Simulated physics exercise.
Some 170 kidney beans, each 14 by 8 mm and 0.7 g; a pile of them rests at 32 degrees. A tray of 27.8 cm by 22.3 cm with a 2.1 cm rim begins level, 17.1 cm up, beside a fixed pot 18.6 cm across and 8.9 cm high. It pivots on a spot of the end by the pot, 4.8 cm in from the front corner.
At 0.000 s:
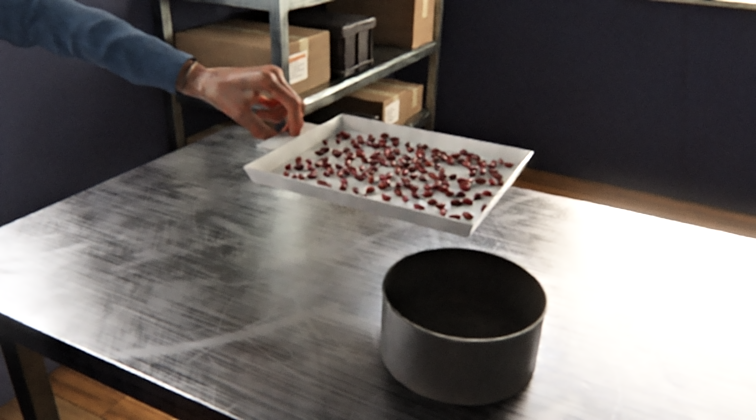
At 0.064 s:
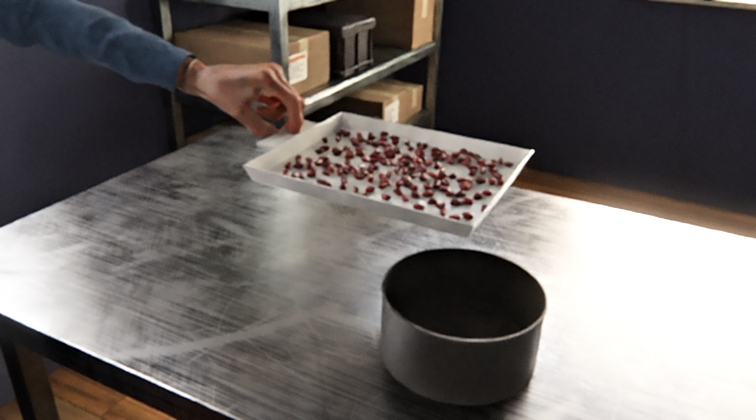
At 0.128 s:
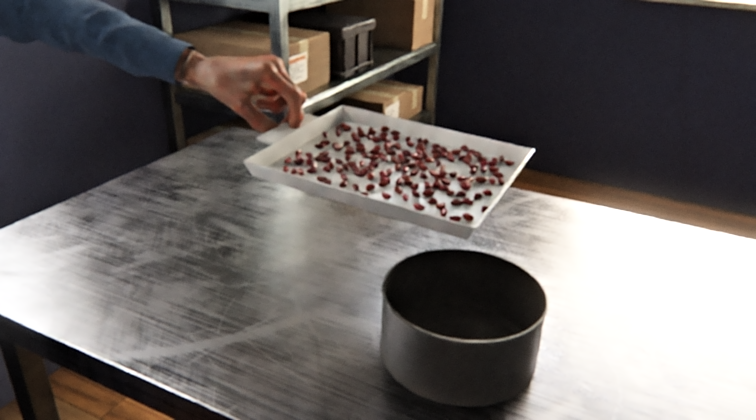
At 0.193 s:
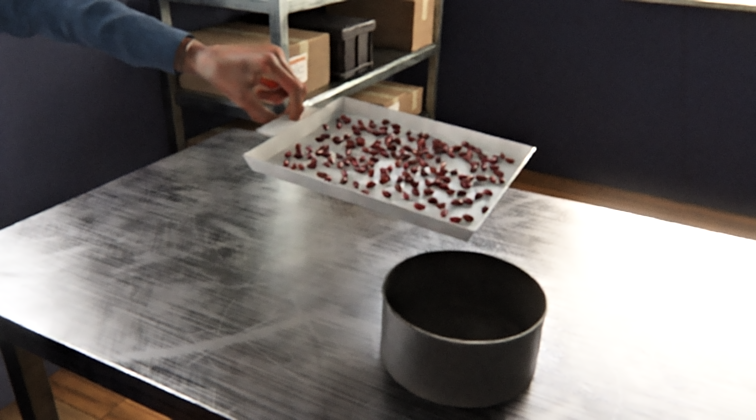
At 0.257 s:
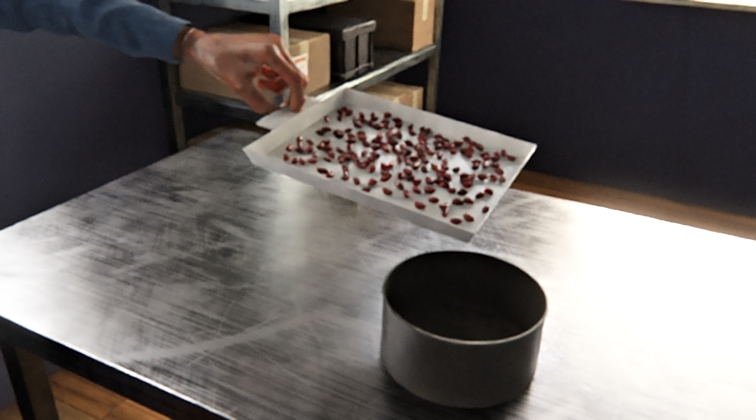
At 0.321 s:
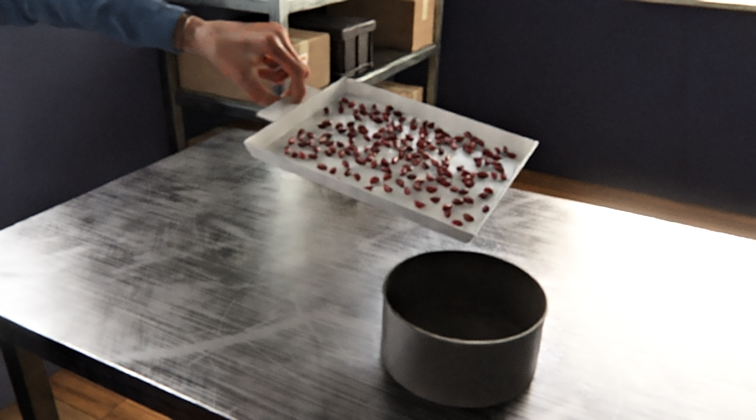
On a scratched metal table in a dim room with shelves of boxes behind, a hand at the left gradually raises the far side of a white tray scattered with dark red beans, tilting it slightly toward a dark round pot.
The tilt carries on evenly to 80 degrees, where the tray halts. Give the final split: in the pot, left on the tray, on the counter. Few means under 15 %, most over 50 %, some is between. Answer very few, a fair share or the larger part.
Pot: The larger part, tray: Very few, counter: Very few.
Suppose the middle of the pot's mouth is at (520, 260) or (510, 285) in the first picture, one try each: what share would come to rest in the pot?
Some 10 and 85 per cent.
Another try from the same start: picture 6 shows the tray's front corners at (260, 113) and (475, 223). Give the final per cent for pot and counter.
Pot 30, counter 60.
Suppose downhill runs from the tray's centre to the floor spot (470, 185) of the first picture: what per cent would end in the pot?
About 30 per cent.
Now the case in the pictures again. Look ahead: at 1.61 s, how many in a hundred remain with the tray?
Roughly 95 per cent.
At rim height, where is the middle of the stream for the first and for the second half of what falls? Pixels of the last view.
First near (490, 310), later near (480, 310).
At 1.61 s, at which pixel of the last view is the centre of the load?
Near (475, 202).
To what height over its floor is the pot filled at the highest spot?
About 2.5 cm.
Then, at 1.10 s, tilt 43 degrees; the tray holds 100 %, the pot 0 %.
Then, at 1.61 s, tilt 64 degrees; the tray holds 95 %, the pot 5 %.
After 2.19 s, tilt 80 degrees; the tray holds 10 %, the pot 85 %.
At rest (2.9 s), pot 95 %, tray 5 %, counter 0 %.
